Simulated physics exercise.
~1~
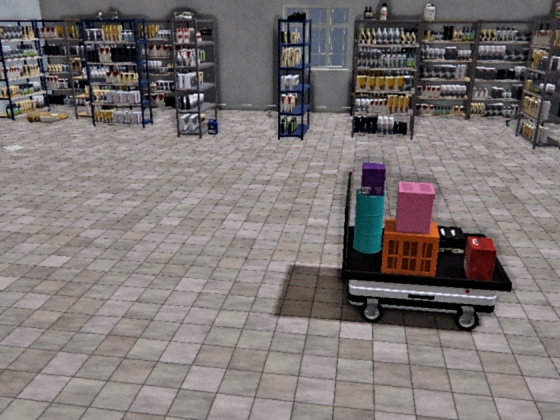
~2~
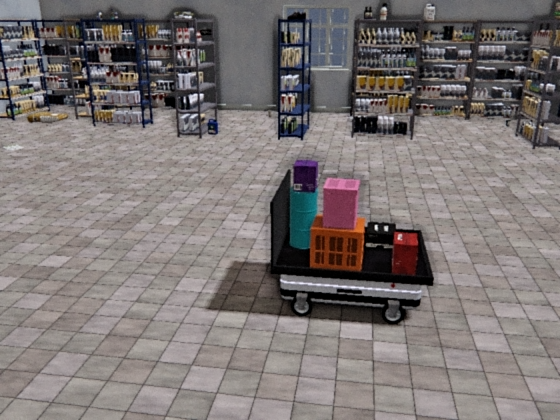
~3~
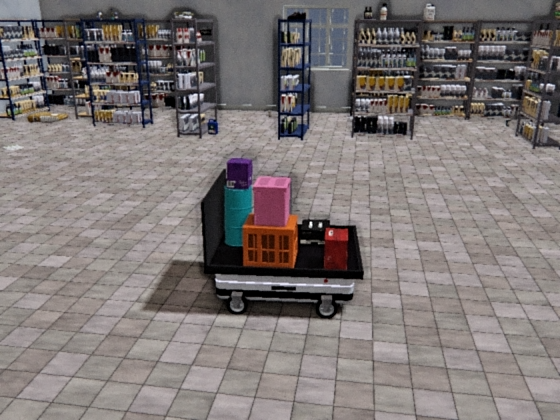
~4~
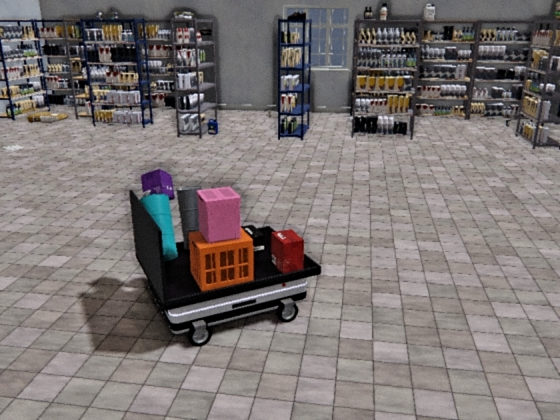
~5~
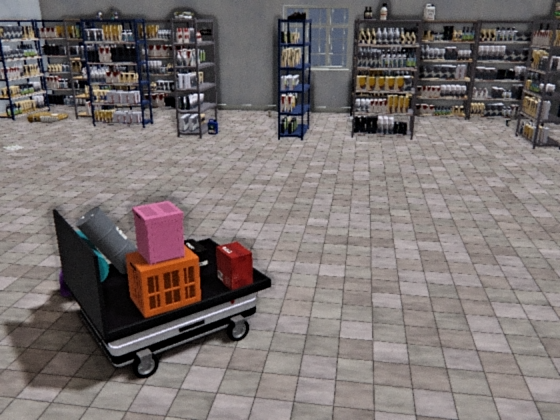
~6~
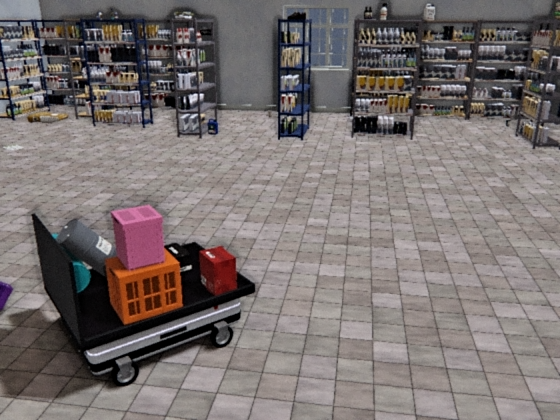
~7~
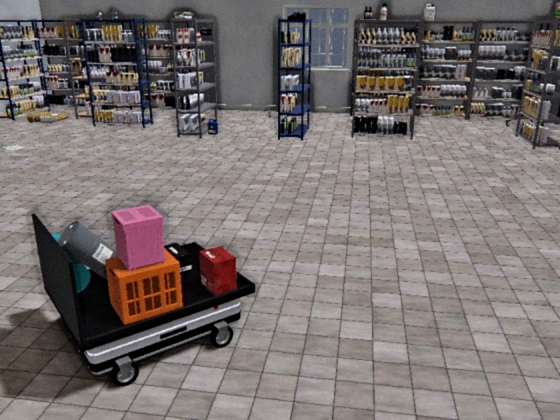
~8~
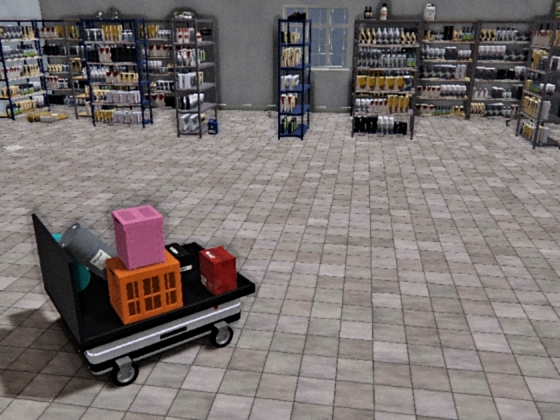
A loaded delivery cart rolled left across a tiled storeroom and swung around, tipping its purple box off onto the floor, while the grey and turquoise canisters toppled against the tall board and the other items stayed put as it stopped.
